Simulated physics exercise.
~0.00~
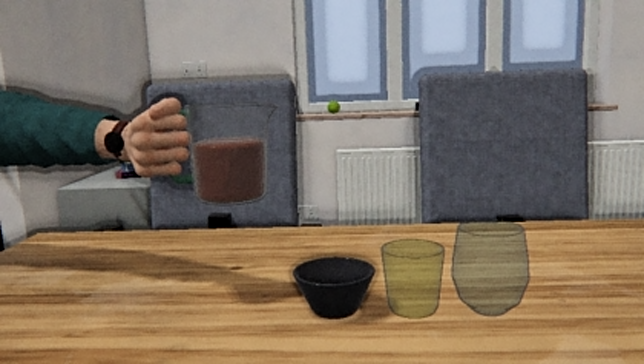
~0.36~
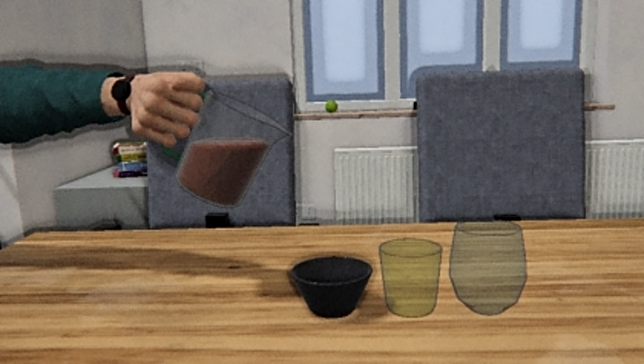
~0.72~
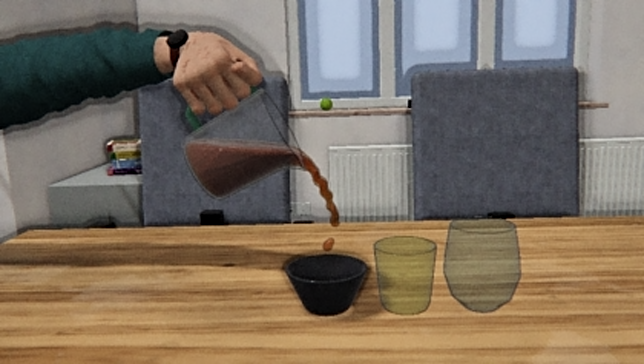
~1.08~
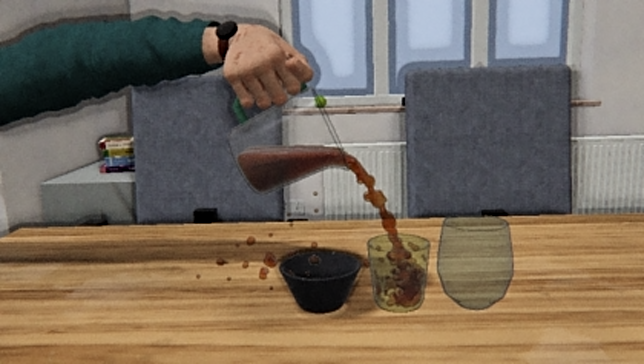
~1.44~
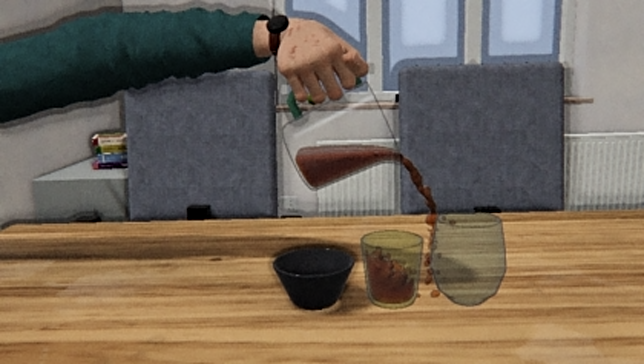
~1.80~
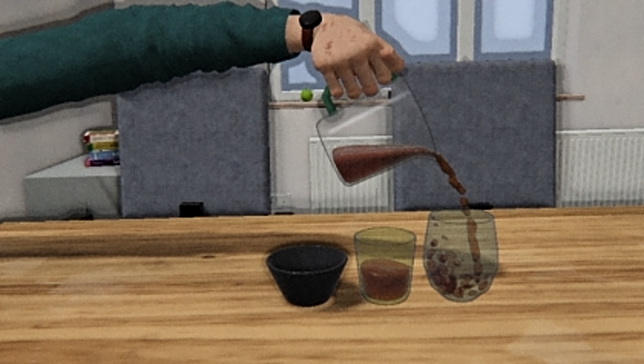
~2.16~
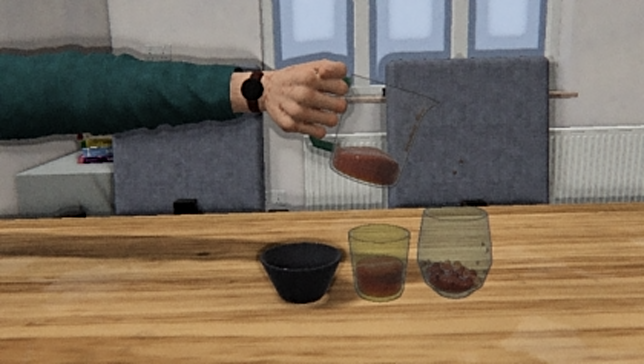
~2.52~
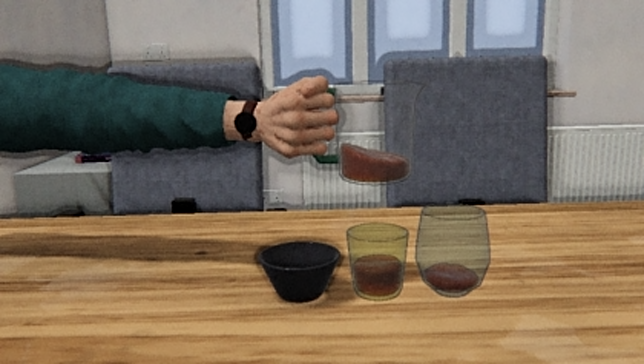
A hand pours brown tea from a pitcher rightward along three cups, spilling some, then rights it.
